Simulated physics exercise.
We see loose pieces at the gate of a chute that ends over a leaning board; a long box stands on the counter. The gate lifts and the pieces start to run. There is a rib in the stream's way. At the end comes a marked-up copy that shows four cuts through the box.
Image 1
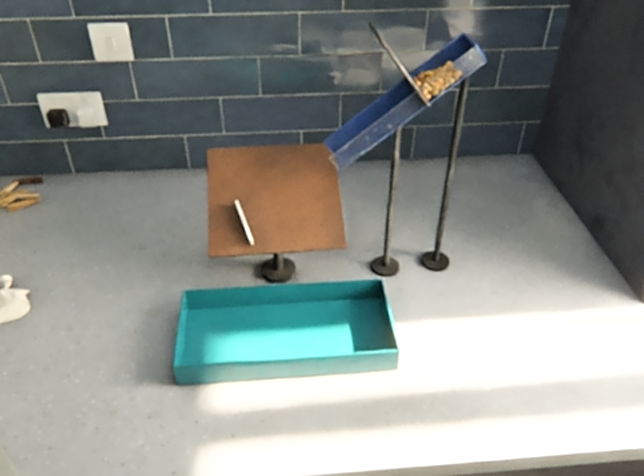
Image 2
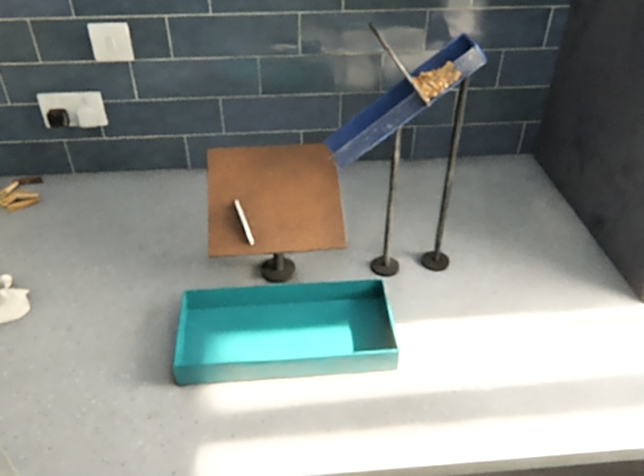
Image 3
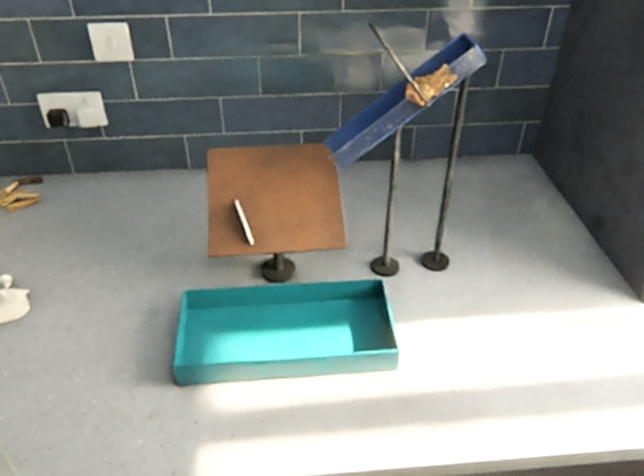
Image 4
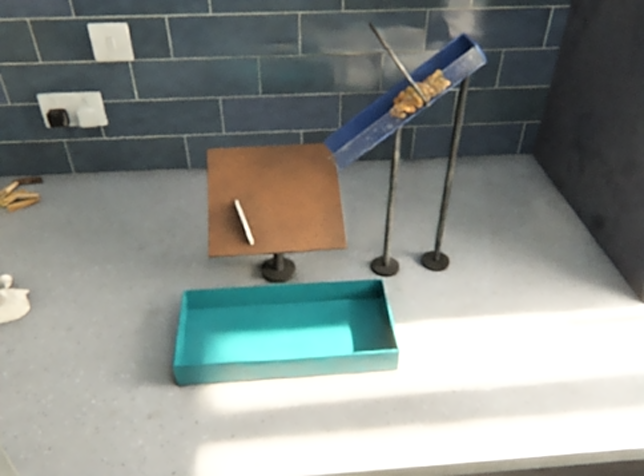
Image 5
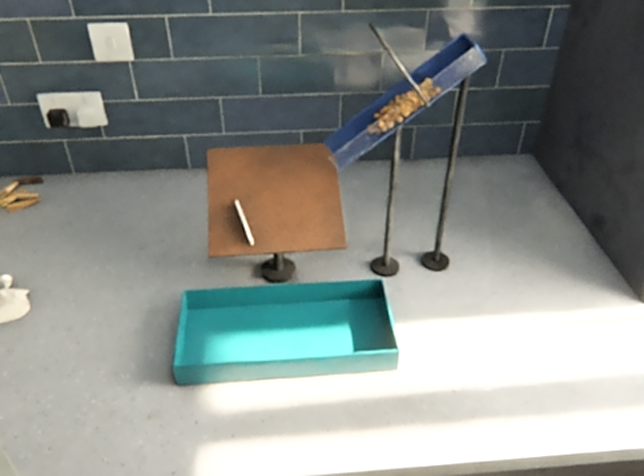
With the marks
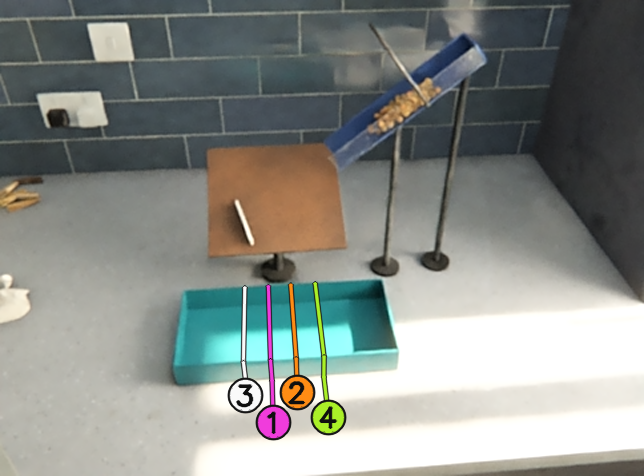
On a pale kitchen counter, small wooden beads sliding down a blue chute above a brown board and an empty teal box.
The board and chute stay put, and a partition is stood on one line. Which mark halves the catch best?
Use line 1.
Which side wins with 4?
The left side.
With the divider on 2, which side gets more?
More lands on the left.
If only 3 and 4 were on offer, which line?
It is 3.
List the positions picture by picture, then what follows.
In the first frame, load behind the gate at (433, 86), round wooden beads; lip of the chute at (337, 162), sloping fairly steeply.
In the second frame, middle of the board at (275, 196), tilted gently; middle of its low edge at (279, 252); of its high edge at (271, 146).
In the third frame, front corners of the box at (174, 366) and (400, 350), empty; front of the load at (408, 96).
In the fourth frame, middle of the load at (414, 95); its front at (394, 114), about a quarter of the way to the lip; rib from (236, 200) to (252, 240).
In the fifth frame, middle of the load at (401, 103); its front at (371, 131), about half of the way to the lip.
On the marked copy, line 1 crosses the front rim at (270, 359); line 2 crosses the front rim at (296, 357); line 3 crosses the front rim at (243, 361); line 4 crosses the front rim at (323, 355).
If 1 is chosen, of what is caught, about half on the left of the divider, about half on the right.
If 2 is chosen, of what is caught, nearly all on the left of the divider, a small part on the right.
If 3 is chosen, of what is caught, about a quarter on the left of the divider, most on the right.
If 4 is chosen, of what is caught, nearly all on the left of the divider, a stray few on the right.
